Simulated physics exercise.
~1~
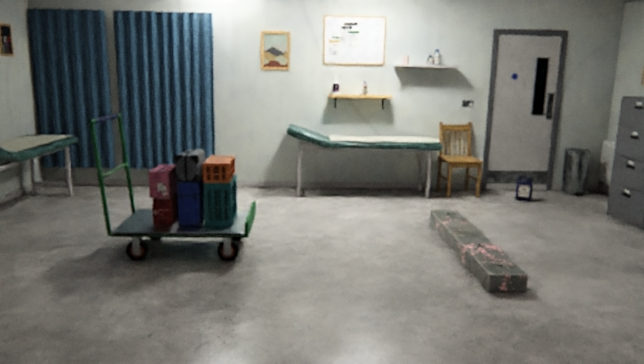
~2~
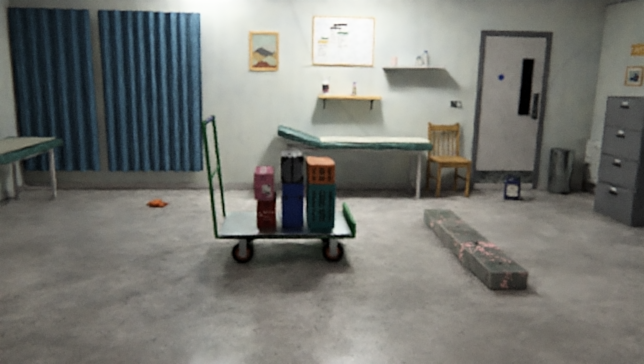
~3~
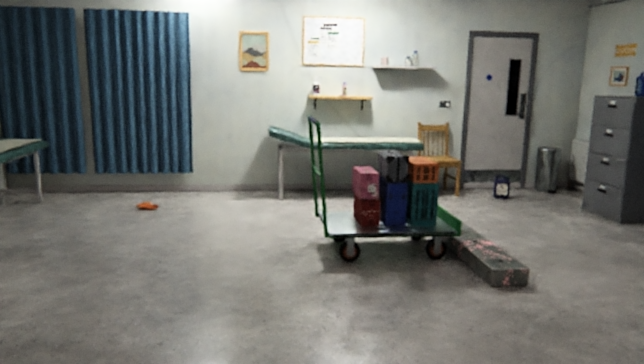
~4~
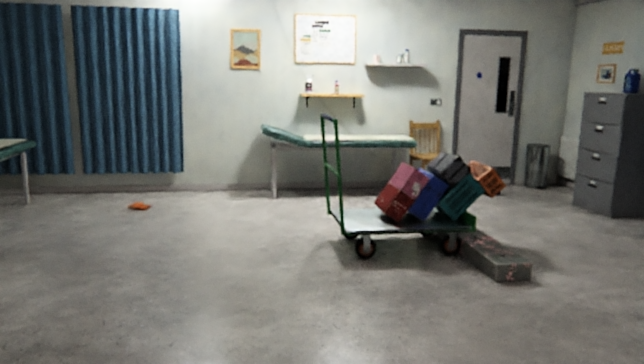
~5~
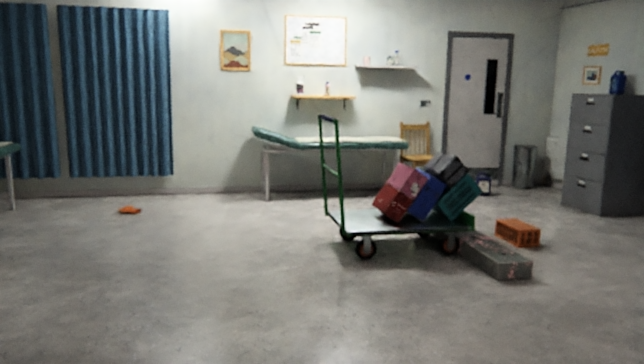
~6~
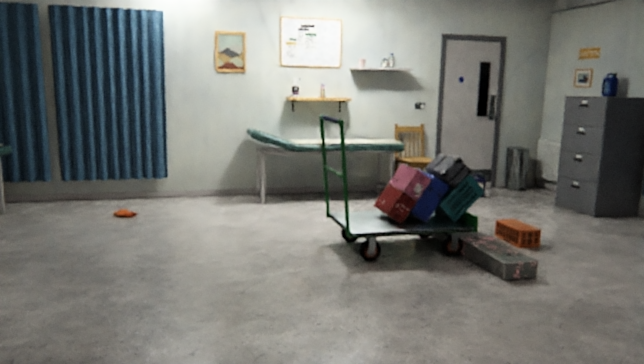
The clip shows a green-handled cart stacked with colourful crates and boxes rolling right across a grey floor until it stops against a low kerb. The load tips forward, and the orange crate falls off beyond the front edge, while the others stay leaning on the cart.
